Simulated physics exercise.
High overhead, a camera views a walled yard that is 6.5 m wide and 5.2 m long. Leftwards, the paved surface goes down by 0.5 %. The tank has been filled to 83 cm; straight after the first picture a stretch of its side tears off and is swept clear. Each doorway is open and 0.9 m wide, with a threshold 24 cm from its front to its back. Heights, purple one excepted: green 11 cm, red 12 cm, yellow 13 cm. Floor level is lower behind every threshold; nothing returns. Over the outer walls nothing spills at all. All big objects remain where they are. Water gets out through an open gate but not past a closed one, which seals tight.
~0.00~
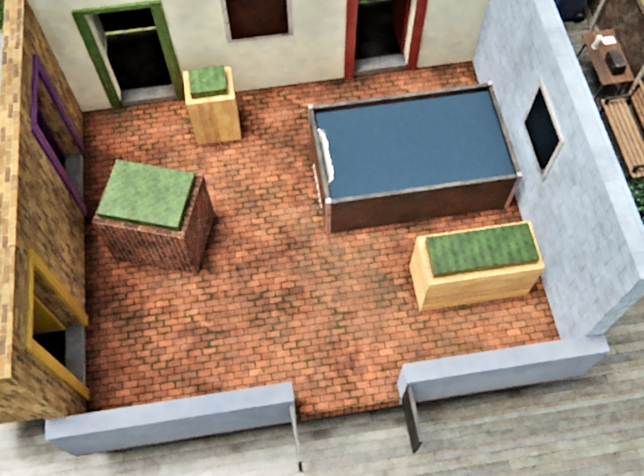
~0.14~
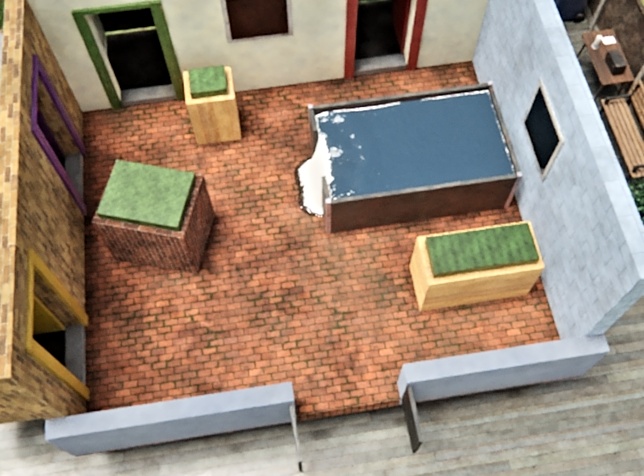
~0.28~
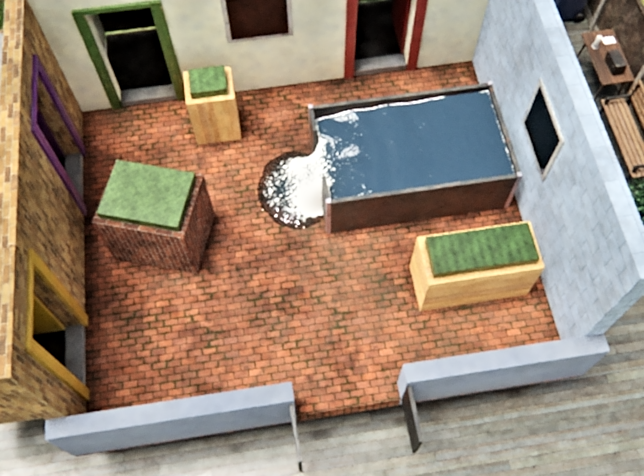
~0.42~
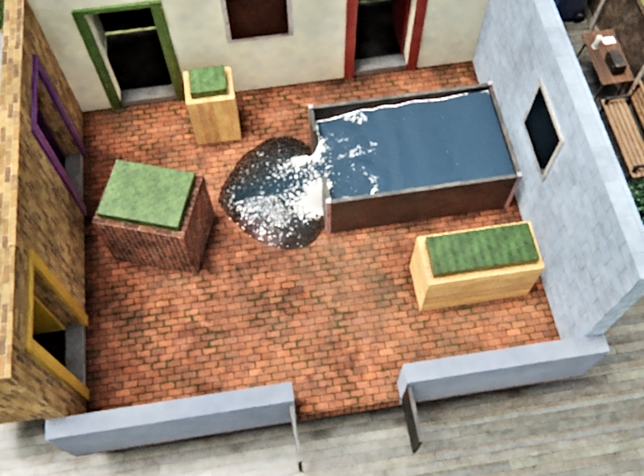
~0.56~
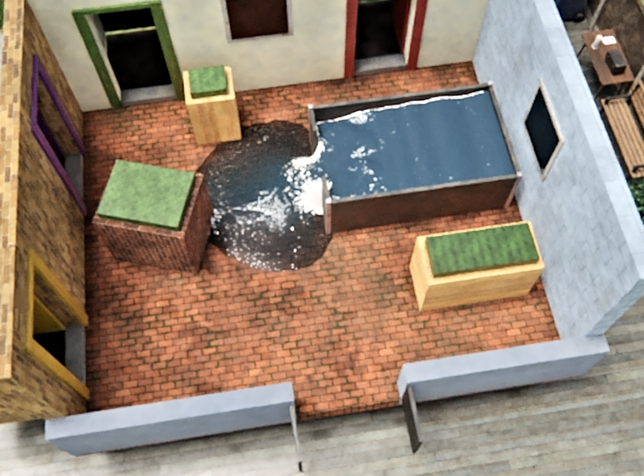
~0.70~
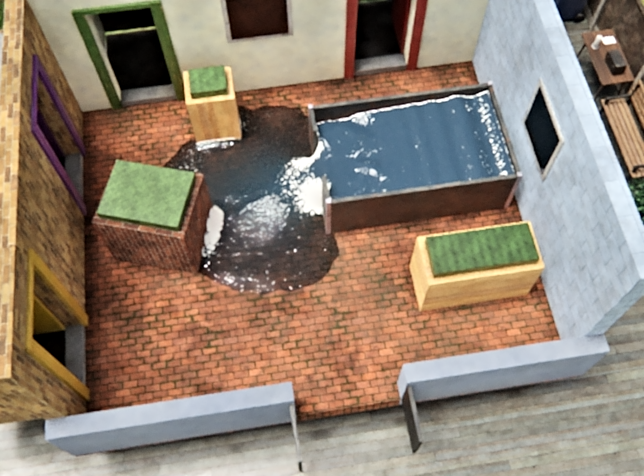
Water pours from the left side of a tank and spreads across the brick-paved yard.
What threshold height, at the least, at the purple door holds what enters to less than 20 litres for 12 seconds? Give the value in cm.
A height of roughly 37 cm.
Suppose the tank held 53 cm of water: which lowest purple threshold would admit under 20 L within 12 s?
Then around 21 centimetres.
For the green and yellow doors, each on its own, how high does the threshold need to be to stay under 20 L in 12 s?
About 11.0 cm at green and 11.5 cm at yellow.
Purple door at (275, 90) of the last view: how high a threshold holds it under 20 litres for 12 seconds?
It needs roughly 8.5 cm.
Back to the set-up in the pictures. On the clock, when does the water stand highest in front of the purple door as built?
I'd guess close to 2.8 seconds.
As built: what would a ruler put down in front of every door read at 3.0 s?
Centimetres: Green = 10, purple = 29, red = 1, yellow = 13.
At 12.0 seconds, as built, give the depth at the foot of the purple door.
It stands about 11.5 centimetres deep.
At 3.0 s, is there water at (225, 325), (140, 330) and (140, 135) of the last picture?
In order: Soaked, soaked, soaked.
After 1.4 s water covers 35 % of the floor, deepest (43 cm) near (309, 184); 20 cm at the purple door, 12 litres in over its 14 cm threshold.
After 3.0 s water covers 55 % of the floor, deepest (39 cm) near (84, 119); 29 cm at the purple door, 216 litres in over its 14 cm threshold.
After 12.0 s water covers 95 % of the floor, deepest (12 cm) near (395, 368); 12 cm at the purple door, 423 litres in over its 14 cm threshold.
At the purple door as built, the water arrived by 1.0 s and peaked near 30 cm at 2.8 s.
With a threshold of 30.5 cm, 62 litres would have come in within the 12 s; with 41 cm, 8 litres. So under 20 litres takes about 37 cm.
